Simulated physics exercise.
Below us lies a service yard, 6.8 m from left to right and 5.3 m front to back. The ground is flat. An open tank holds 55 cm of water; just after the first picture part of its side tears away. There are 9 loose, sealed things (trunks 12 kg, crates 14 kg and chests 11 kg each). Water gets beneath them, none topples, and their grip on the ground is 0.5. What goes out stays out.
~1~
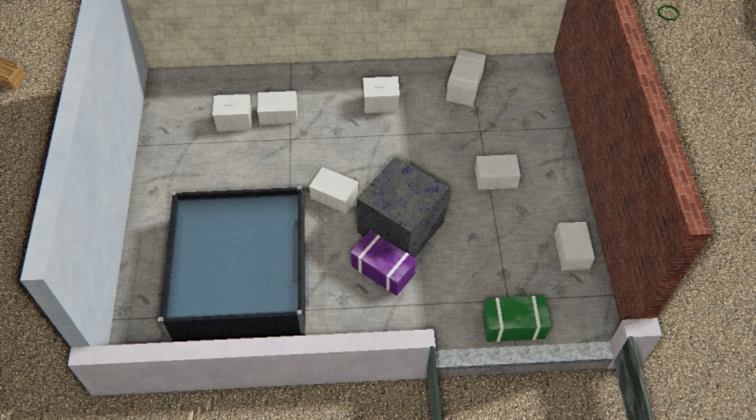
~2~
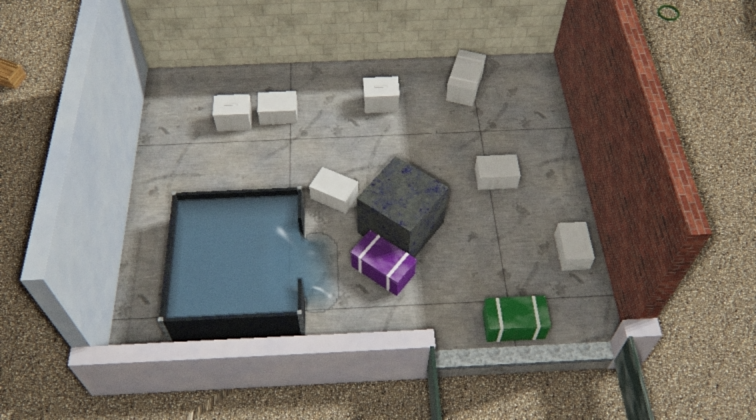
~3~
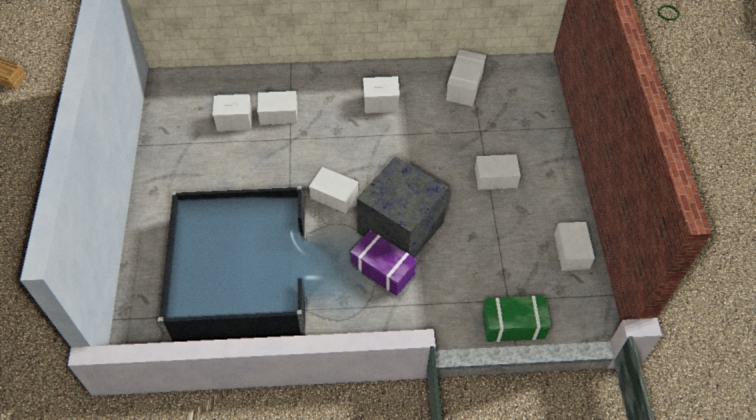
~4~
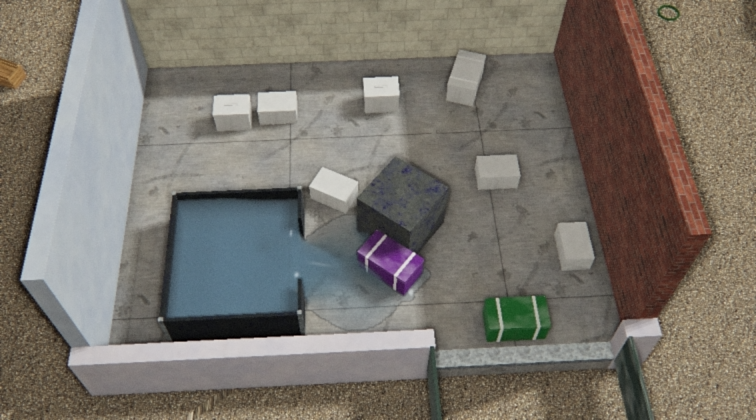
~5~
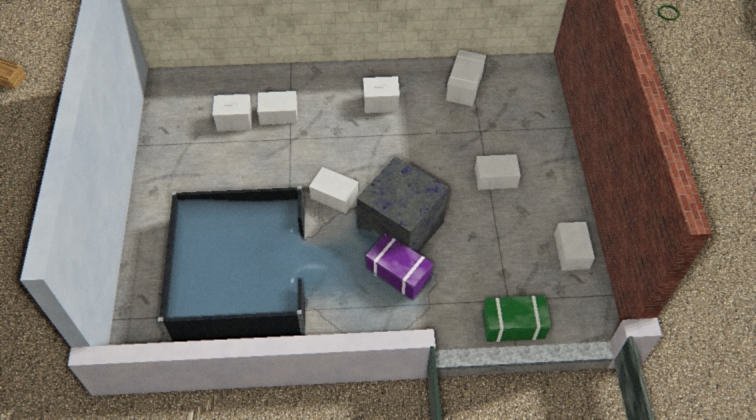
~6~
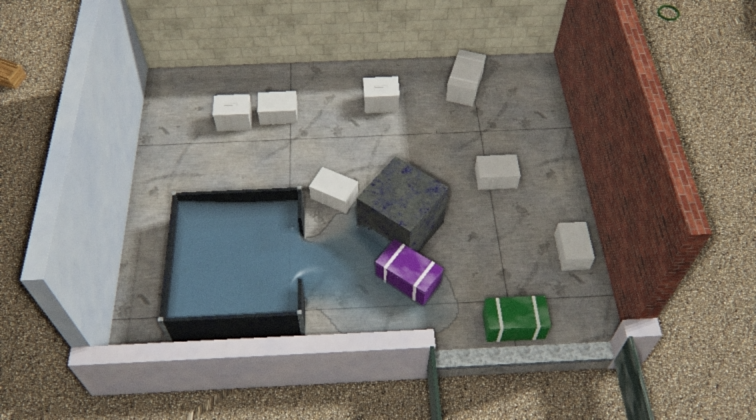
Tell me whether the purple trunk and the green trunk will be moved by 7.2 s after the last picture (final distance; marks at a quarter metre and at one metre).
Purple trunk ends far away; green trunk gets carried off.
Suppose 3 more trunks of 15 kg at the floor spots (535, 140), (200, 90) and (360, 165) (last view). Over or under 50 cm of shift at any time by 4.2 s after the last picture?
In that order: Less, short of it, more.
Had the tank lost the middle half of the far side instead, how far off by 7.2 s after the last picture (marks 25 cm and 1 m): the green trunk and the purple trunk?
Then the green trunk barely shifts, the purple trunk stays put.
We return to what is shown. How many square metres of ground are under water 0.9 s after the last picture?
Roughly 11.5 m2.
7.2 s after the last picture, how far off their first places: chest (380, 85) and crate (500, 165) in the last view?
In turn: 20 cm, 0 cm.
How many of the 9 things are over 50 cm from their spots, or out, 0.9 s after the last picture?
2 of them.
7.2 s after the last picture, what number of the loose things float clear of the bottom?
I count 1.
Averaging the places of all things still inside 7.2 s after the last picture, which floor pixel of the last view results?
At about (387, 138).
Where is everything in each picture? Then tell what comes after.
The first frame shows the purple trunk at (384, 256) rests on the ground; the green trunk at (518, 312) rests on the ground; 3.2 m2 under water; 0 of 9 have shifted.
The second frame shows the purple trunk at (384, 256), on the bottom; the green trunk at (518, 312), on the bottom; 3.7 m2 under water; 0 of 9 have shifted.
The third frame shows the purple trunk at (384, 256) rests on the ground; the green trunk at (518, 312) rests on the ground; 4.4 m2 under water; 0 of 9 have shifted.
The fourth frame shows the purple trunk at (391, 255), on the bottom, 10 cm from its start; the green trunk at (518, 312), on the bottom; water covers 5.0 m2; 1 of 9 have shifted.
The fifth frame shows the purple trunk at (399, 259) rests on the ground, 23 cm from its start; the green trunk at (518, 312), on the bottom; water covers 5.5 m2; 1 of 9 have shifted.
The sixth frame shows the purple trunk at (409, 265) rests on the ground, 39 cm from its start; the green trunk at (518, 312) rests on the ground; 6.1 m2 under water; 1 of 9 have shifted.
Then, 0.9 s after the last picture the purple trunk is near (491, 307), 1.6 m from its start, afloat; the green trunk is near (558, 324), 0.5 m from its start, aground; 0 of 9 are out; 1 afloat.
Then, 2.8 s after the last picture the purple trunk has gone out; the green trunk has gone out; 2 of 9 are out; 0 afloat.
Then, 4.8 s after the last picture the purple trunk has gone out; the green trunk has gone out; 2 of 9 are out; 0 afloat.
Then, 7.2 s after the last picture the purple trunk has gone out; the green trunk has gone out; 2 of 9 are out; 1 afloat.
